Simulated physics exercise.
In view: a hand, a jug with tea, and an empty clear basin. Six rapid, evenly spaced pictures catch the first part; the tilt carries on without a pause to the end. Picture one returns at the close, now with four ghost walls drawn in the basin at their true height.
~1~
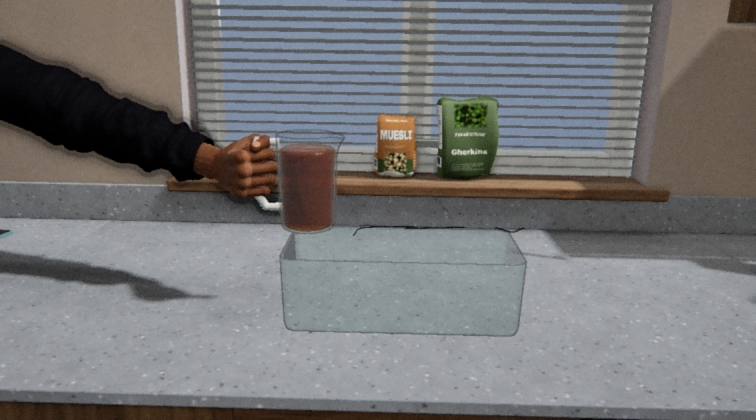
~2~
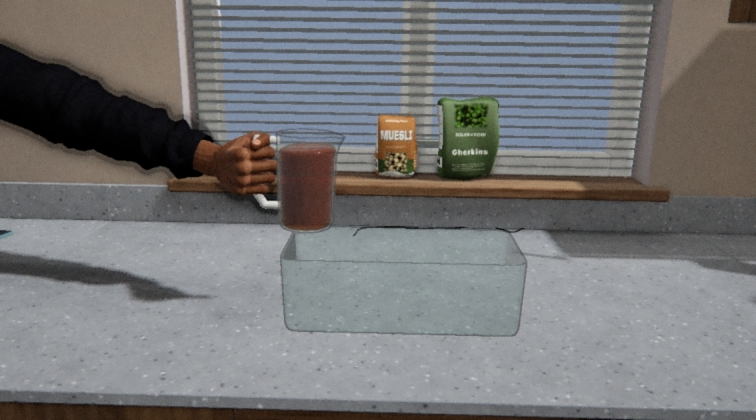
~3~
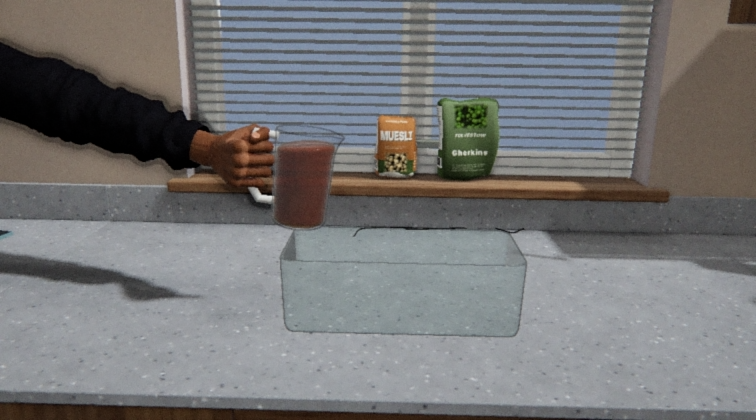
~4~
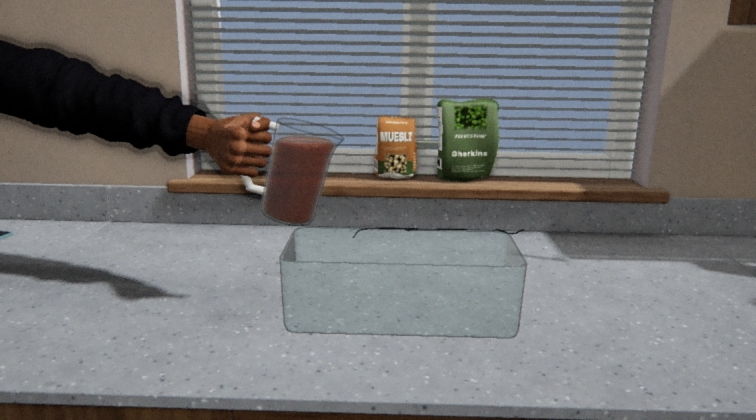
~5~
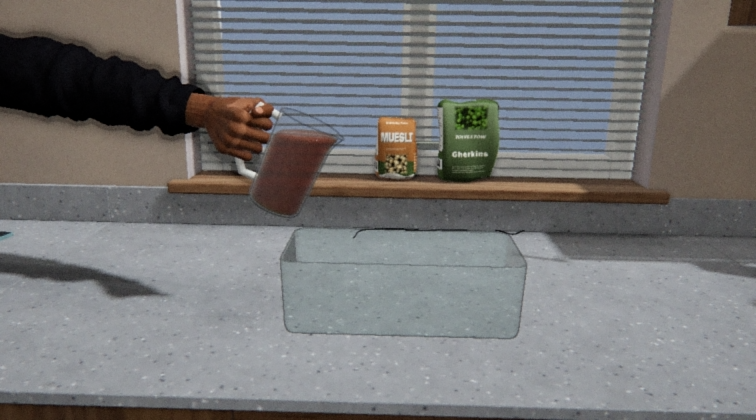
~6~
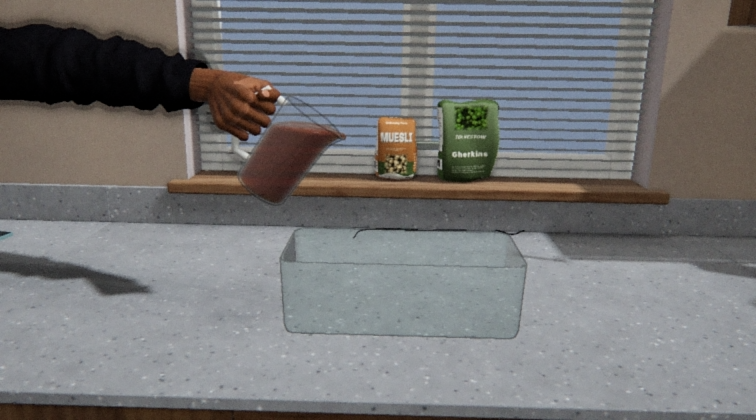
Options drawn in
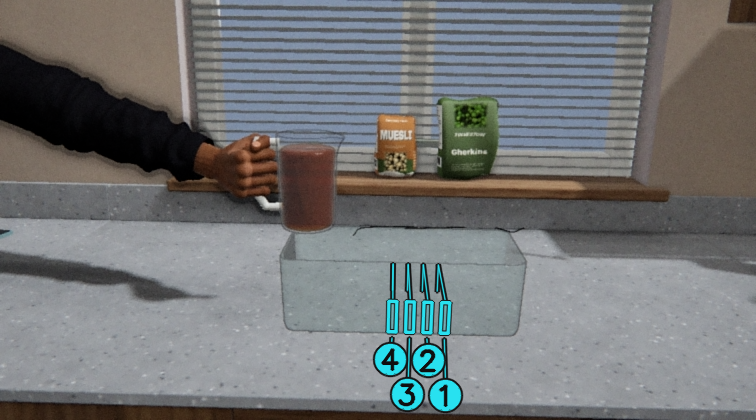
Kitchen counter by a window, a hand gradually tilting a clear jug of reddish-brown liquid rightward above an empty clear basin.
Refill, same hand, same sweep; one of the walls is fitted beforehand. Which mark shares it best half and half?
2 beats the others.
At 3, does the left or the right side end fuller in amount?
The right side.
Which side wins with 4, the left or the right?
More ends on the right.
On the marked copy, 1 at (444, 339); 2 at (426, 338); 3 at (409, 338); 4 at (391, 337).
For position 1, about 86 % ends left of the wall and 9 % right of it; 5 % is lost outside.
For position 2, about 52 % ends left of the wall and 44 % right of it; 4 % is lost outside.
For position 3, about 14 % ends left of the wall and 82 % right of it; 3 % is lost outside.
For position 4, about 6 % ends left of the wall and 92 % right of it; 3 % is lost outside.
